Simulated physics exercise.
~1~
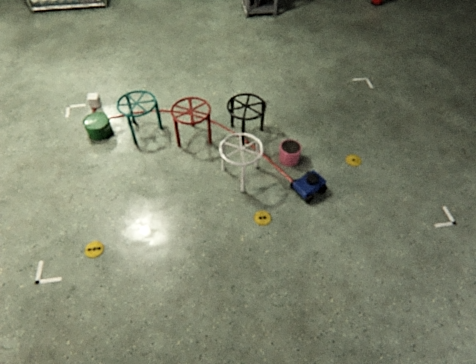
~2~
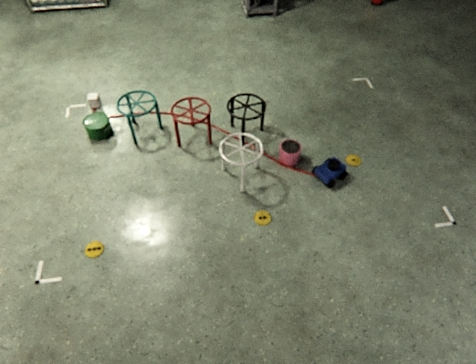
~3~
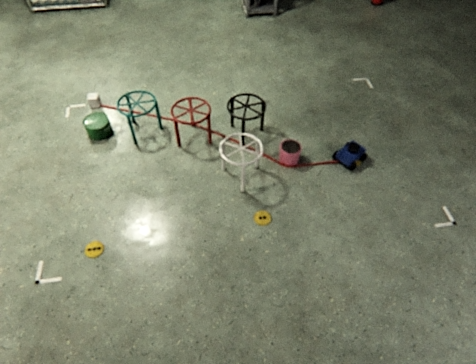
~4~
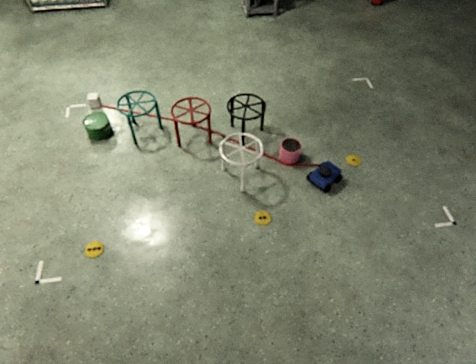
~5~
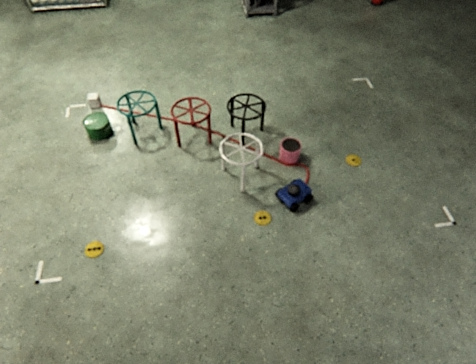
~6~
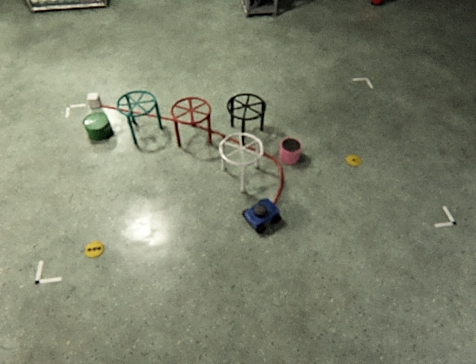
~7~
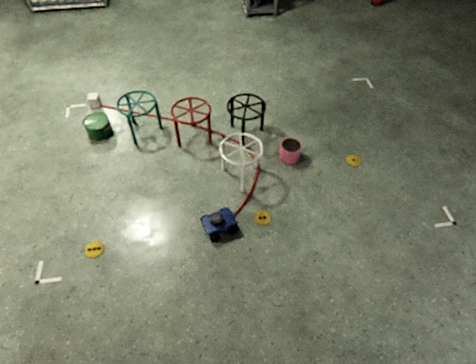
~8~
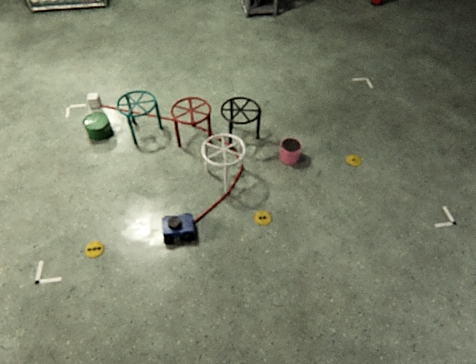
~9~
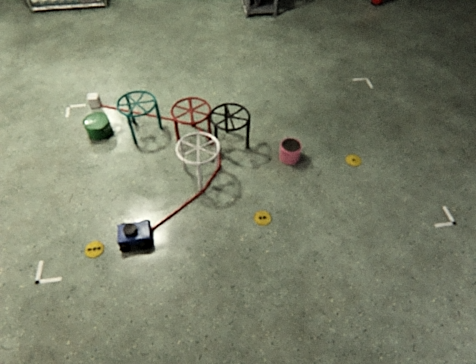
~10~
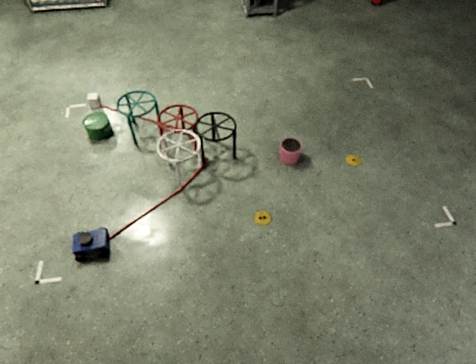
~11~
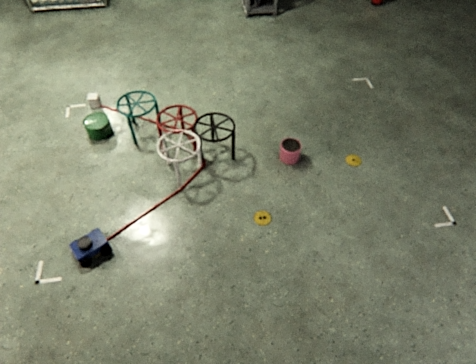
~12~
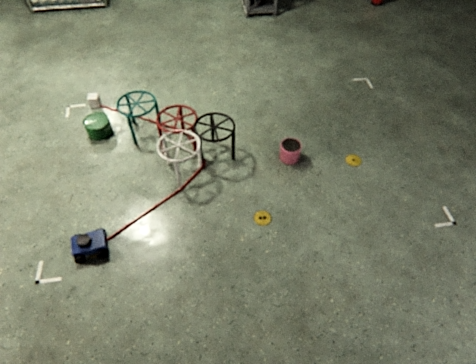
On a speckled green shop floor, a blue cart trails a red lead that runs back among four stools to a small pale block near a green bucket. The cart rolls right and up to a yellow mark, then turns and heads down and left, curving below the pink pot. As it continues left past the second mark, the lead drags the white and black stools left. The red stool shifts slightly as the cart reaches the last mark. The cart stops there, the three moved stools clustered together, while the teal stool, bucket and pot remain in place.
